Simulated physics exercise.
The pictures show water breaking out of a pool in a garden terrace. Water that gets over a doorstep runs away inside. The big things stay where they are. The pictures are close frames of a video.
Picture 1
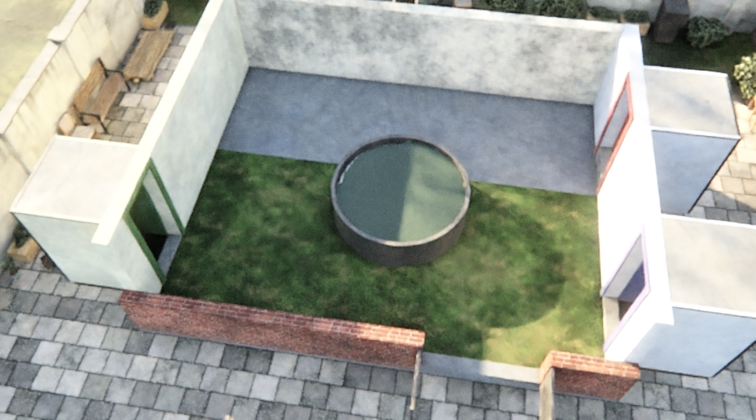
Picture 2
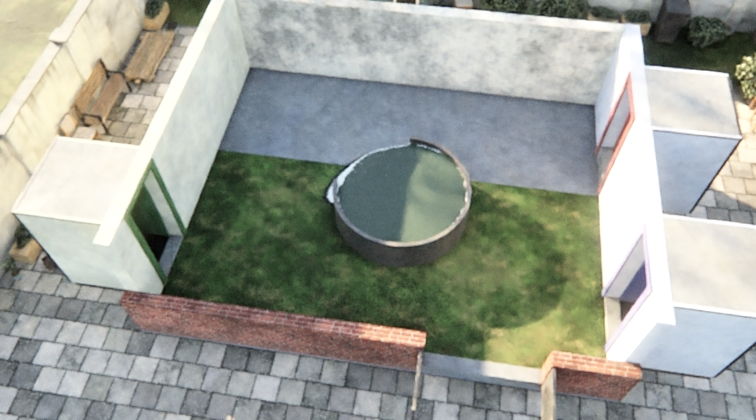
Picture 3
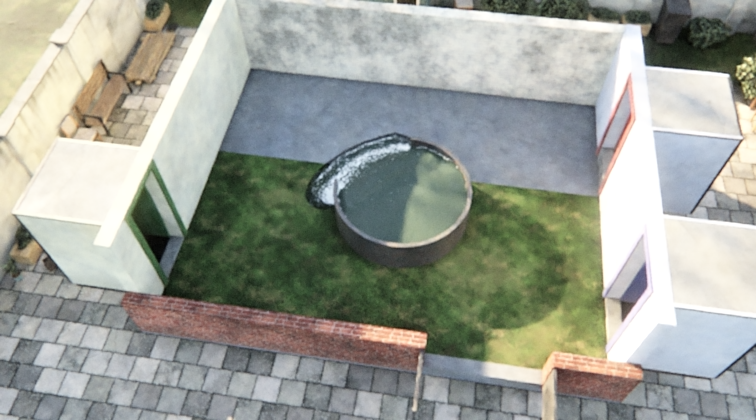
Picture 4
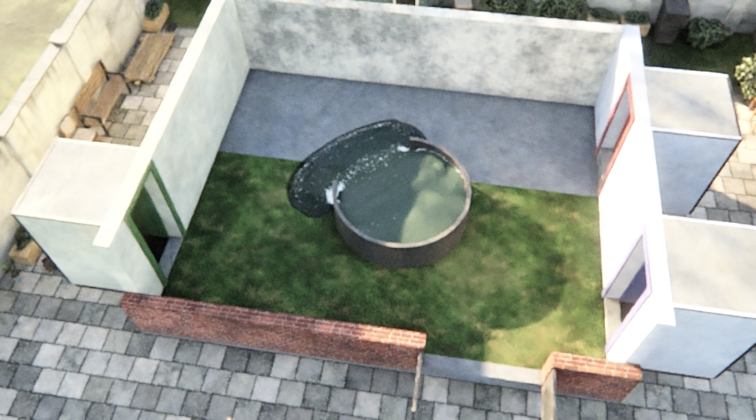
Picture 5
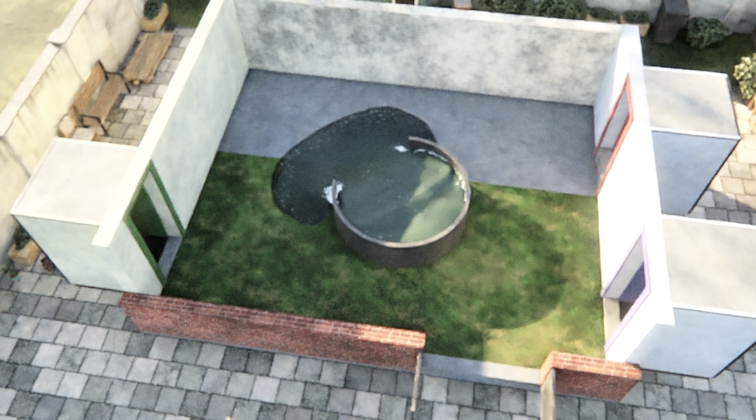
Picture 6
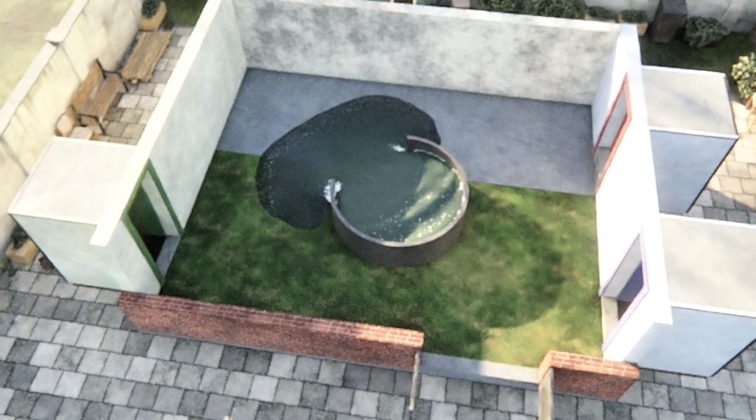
In a walled garden, water pours from the round pool's far side and spreads left.
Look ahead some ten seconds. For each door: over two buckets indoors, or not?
One by one: The blue door admits no more than that; the green door lets in a lot; the red door admits no more than that.
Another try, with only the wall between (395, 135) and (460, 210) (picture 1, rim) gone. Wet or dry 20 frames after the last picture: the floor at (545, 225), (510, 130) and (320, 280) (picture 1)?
One after the other: Flooded, awash, not flooded.
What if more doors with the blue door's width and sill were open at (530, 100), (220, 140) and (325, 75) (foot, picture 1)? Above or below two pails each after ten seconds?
As listed: Holds, takes more, floods.
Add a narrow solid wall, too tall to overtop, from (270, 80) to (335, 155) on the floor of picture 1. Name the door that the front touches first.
First comes the door marked green.
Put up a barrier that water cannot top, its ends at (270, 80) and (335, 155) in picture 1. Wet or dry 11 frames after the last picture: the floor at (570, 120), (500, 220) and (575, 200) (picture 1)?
In turn: Dry, clear, dry.
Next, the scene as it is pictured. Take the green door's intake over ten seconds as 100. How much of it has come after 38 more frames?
Close to 15 %.
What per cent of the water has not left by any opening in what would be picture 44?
About 100 per cent.
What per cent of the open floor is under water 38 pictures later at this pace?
Close to 70 %.
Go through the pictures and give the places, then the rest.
In the first frame, still water in the pool at (400, 189).
In the second frame, water pours out on the pool's far side and has run to (332, 202).
In the third frame, water pours out on the pool's far side and has run to (311, 200).
In the fourth frame, the front is at (294, 201), out from the gap on the pool's far side.
In the fifth frame, the front is at (277, 201), out from the gap on the pool's far side.
In the sixth frame, the front is at (260, 170), out from the gap on the pool's far side.
A moment on, water covers 30 % of the floor; the blue door not reached, the green door not reached, the red door not reached.
Next, water covers 35 % of the floor; the blue door not reached, the green door not reached, the red door not reached.
Then, water covers 45 % of the floor; the blue door not reached, the green door wet at the sill, nothing in, the red door not reached.
Later, water covers 70 % of the floor; the blue door not reached, the green door under two buckets in, the red door wet at the sill, nothing in.
In the end, water covers 95 % of the floor; the blue door wet at the sill, nothing in, the green door over two buckets in, the red door wet at the sill, nothing in.
